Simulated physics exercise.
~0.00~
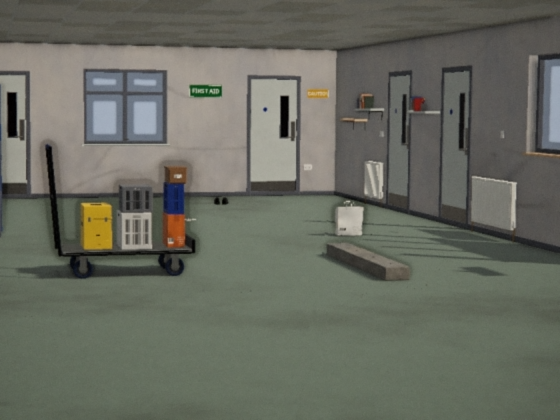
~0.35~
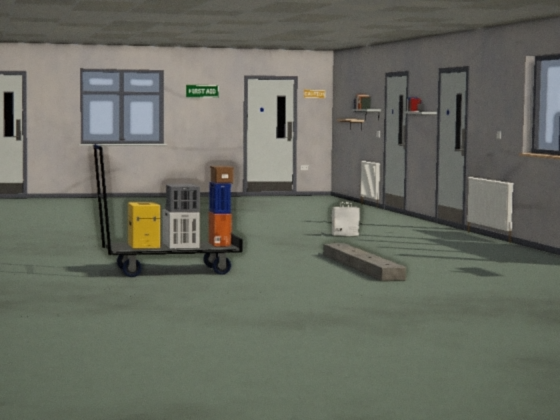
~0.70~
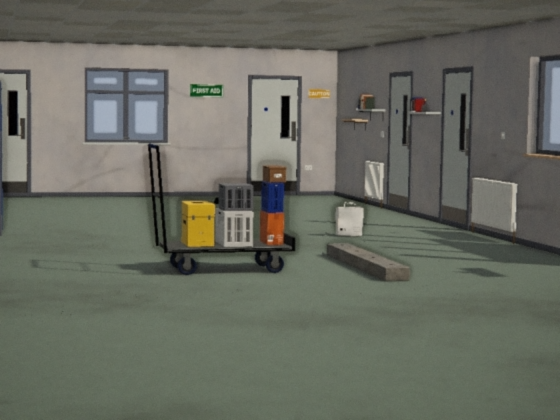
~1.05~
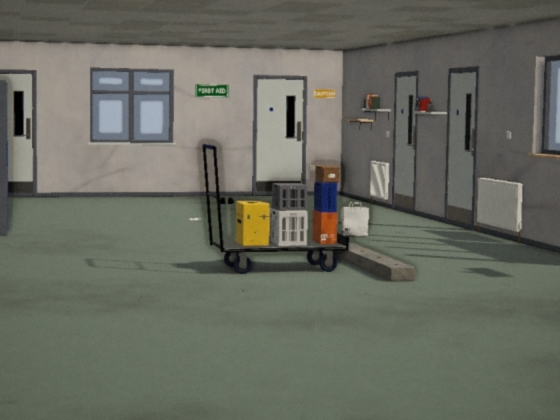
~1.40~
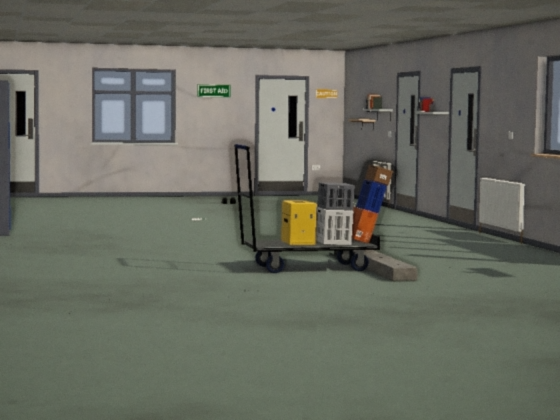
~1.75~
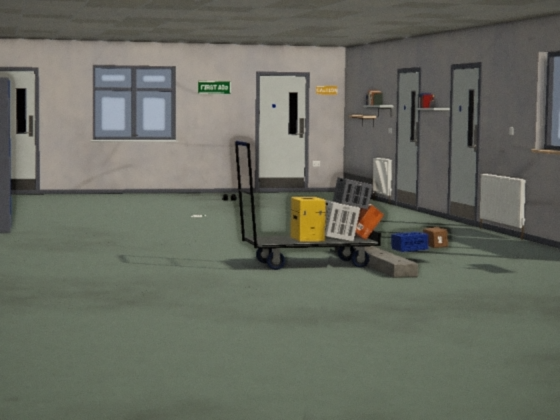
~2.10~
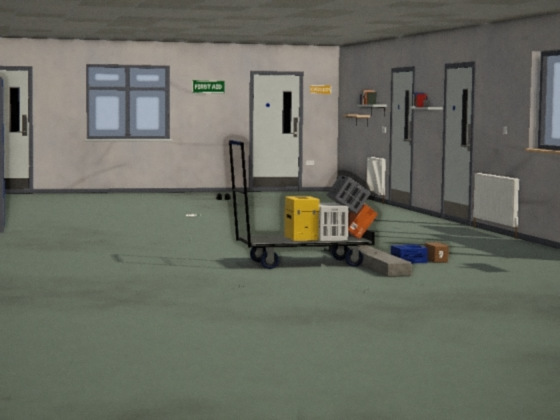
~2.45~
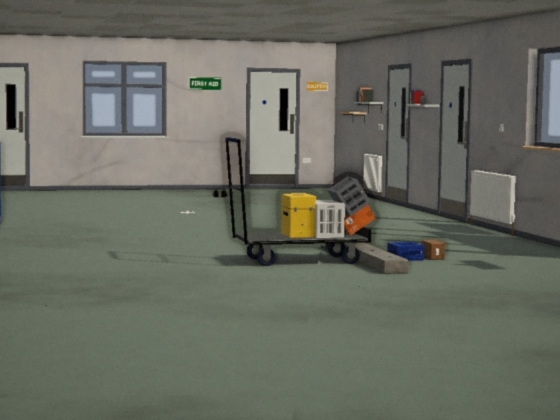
A flat trolley loaded with a yellow toolbox and stacked crates rolled right across a green floor and stopped abruptly at a low kerb; the blue crate and brown box tumbled off beyond it, while the others stayed aboard, the grey and orange ones tilted.
